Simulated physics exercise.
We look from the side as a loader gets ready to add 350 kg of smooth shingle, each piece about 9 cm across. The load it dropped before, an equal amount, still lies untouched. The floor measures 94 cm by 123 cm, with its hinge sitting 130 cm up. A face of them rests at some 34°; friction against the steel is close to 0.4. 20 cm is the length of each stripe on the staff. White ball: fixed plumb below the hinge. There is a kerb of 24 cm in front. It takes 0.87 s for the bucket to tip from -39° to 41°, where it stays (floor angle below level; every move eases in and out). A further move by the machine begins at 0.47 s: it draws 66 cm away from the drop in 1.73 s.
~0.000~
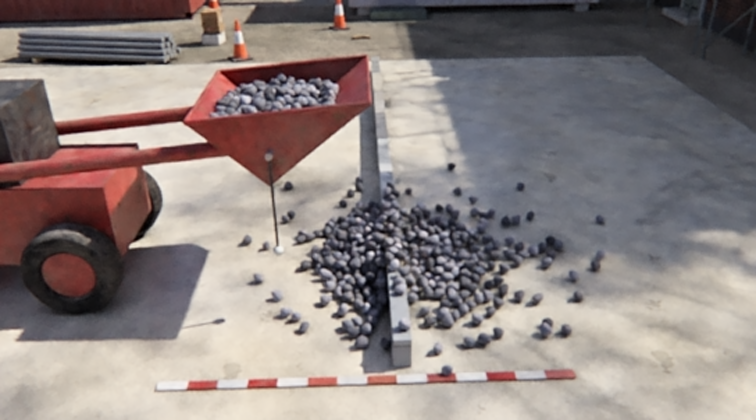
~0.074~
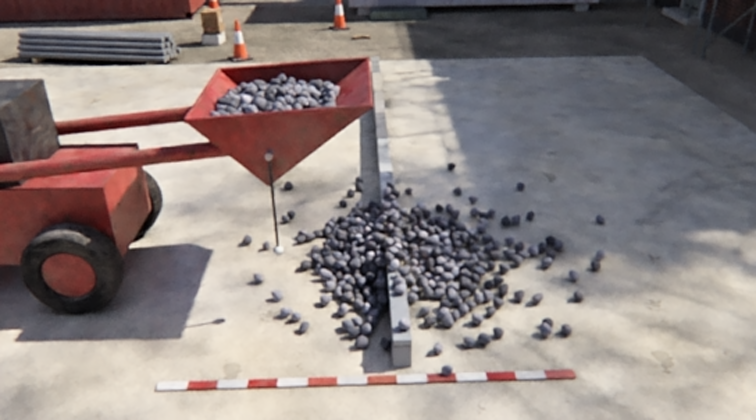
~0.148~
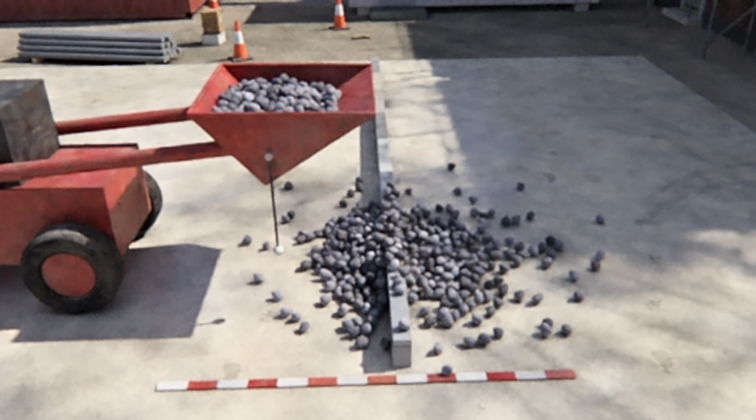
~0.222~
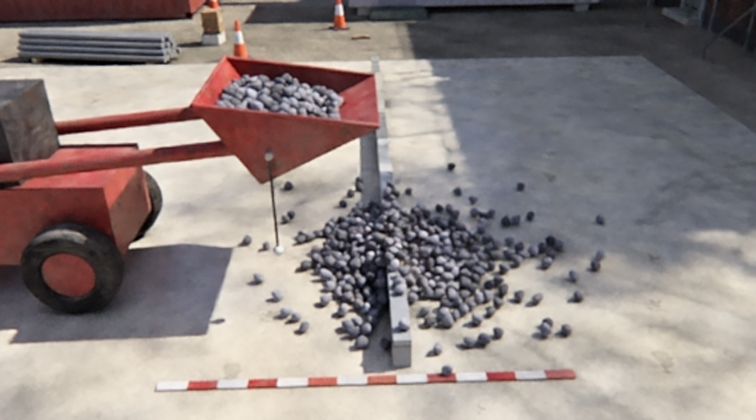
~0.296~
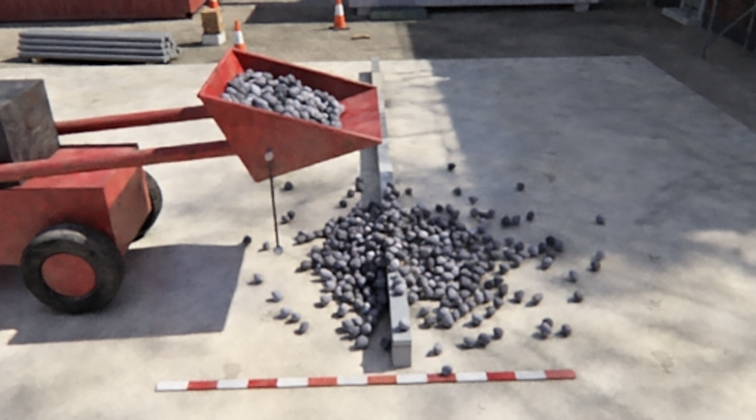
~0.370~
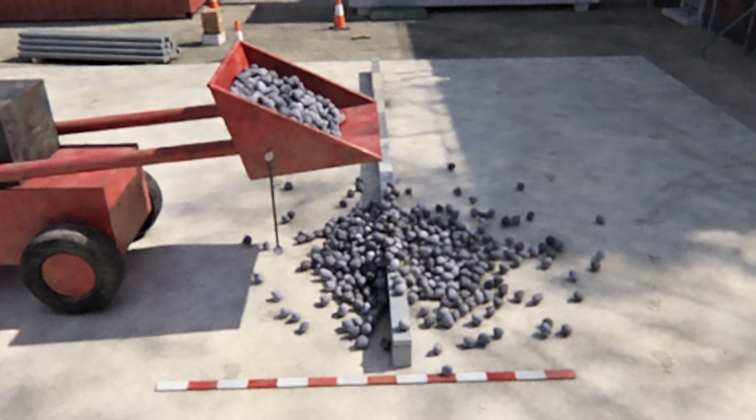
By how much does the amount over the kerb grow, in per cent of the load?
About 12 per cent.
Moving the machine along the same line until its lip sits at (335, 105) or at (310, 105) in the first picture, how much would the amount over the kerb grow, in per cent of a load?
Near 0 in a hundred, then near 0 in a hundred.
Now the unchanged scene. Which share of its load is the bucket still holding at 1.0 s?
65 % still inside.
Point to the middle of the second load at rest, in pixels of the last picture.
Near (351, 251).
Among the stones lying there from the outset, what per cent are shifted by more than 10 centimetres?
Some 15 percent, give or take.
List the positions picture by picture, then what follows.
The first frame shows lip at (371, 103), floor tilted -39°, highest stones at (283, 89). The earlier load is highest near (394, 230), 29 cm above ground level, 53 % on this side of the kerb, 47 % over the kerb.
In the second frame, the bucket is at -37°, its lip at (372, 106); the top of the load is at (270, 89); the stones move at 0.1 m/s on average.
In the third frame, the bucket is at -33°, its lip at (375, 114); the top of the load is at (258, 89); the stones move at 0.3 m/s on average.
In the fourth frame, the bucket is at -26°, its lip at (379, 127); the top of the load is at (249, 88); the stones move at 0.4 m/s on average.
The fifth frame shows lip at (382, 142), floor tilted -18°, highest stones at (248, 82); the stones move at 0.4 m/s on average.
In the sixth frame, the bucket is at -8°, its lip at (382, 160); the top of the load is at (251, 76); the stones move at 0.5 m/s on average.
After 0.6 s the floor is at 28°; in per cent of one load, 100 in the bucket, 53 on this side of the kerb, 47 over the kerb; the foremost stones are at (571, 245).
After 1.0 s the floor is at 41°; in per cent of one load, 65 in the bucket, 88 on this side of the kerb, 47 over the kerb; the foremost stones are at (571, 245).
After 2.7 s the floor is at 41°; in per cent of one load, 0 in the bucket, 141 on this side of the kerb, 59 over the kerb; the foremost stones are at (583, 260).
After 5.4 s the floor is at 41°; in per cent of one load, 0 in the bucket, 141 on this side of the kerb, 59 over the kerb; the foremost stones are at (583, 260). Net gain over the kerb, 12.
